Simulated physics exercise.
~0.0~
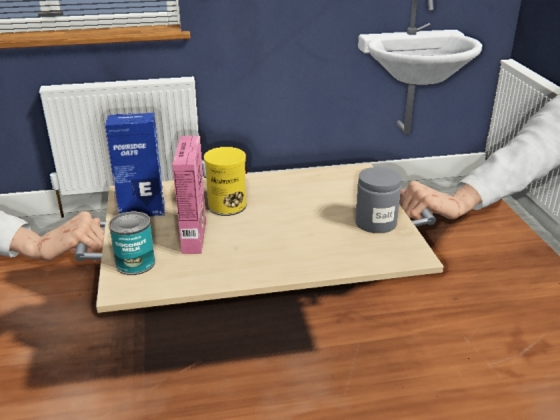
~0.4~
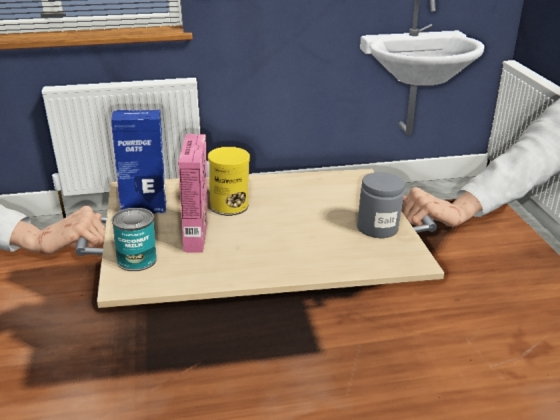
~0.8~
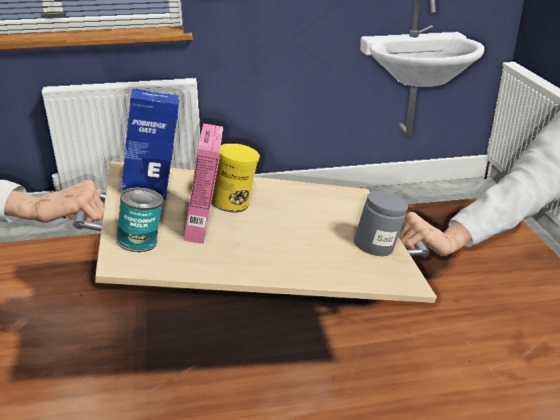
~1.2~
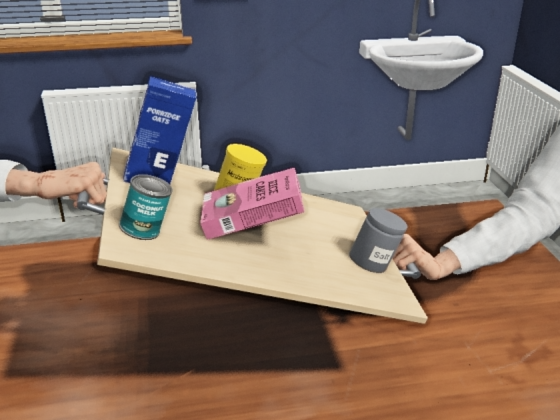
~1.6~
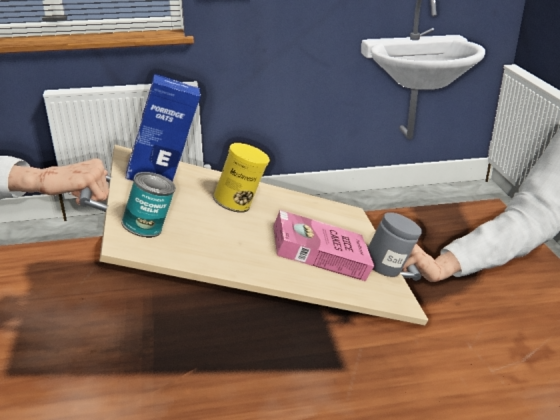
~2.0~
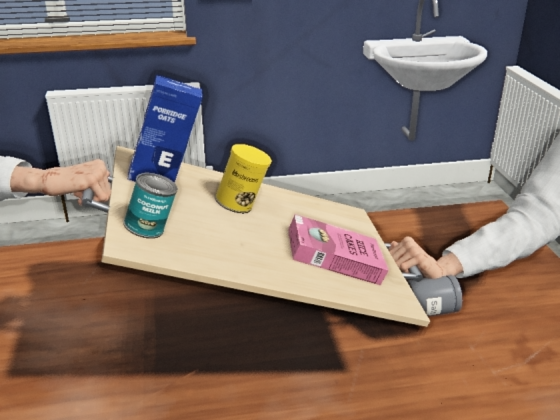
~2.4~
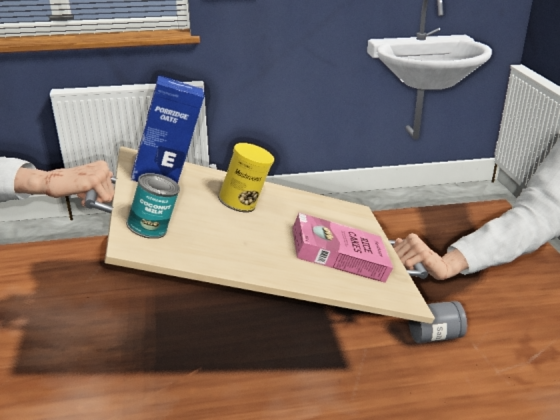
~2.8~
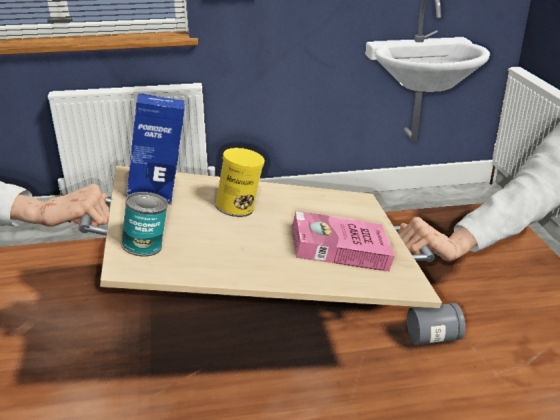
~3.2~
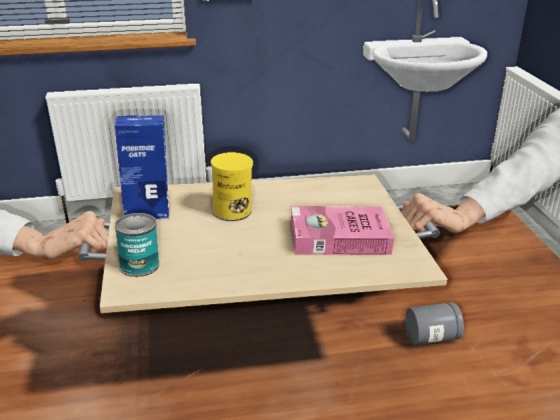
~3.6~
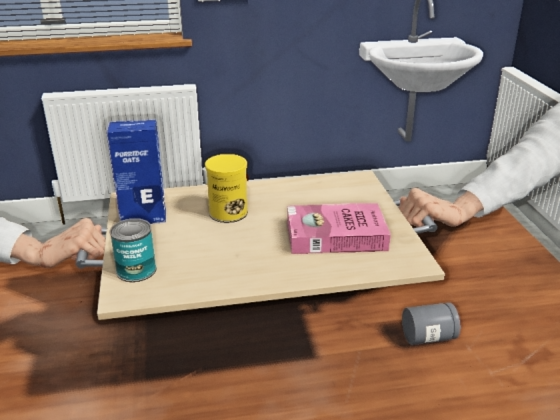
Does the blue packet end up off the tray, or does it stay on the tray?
The blue packet stays on the tray, still standing upright near the left end once the tray is level again.
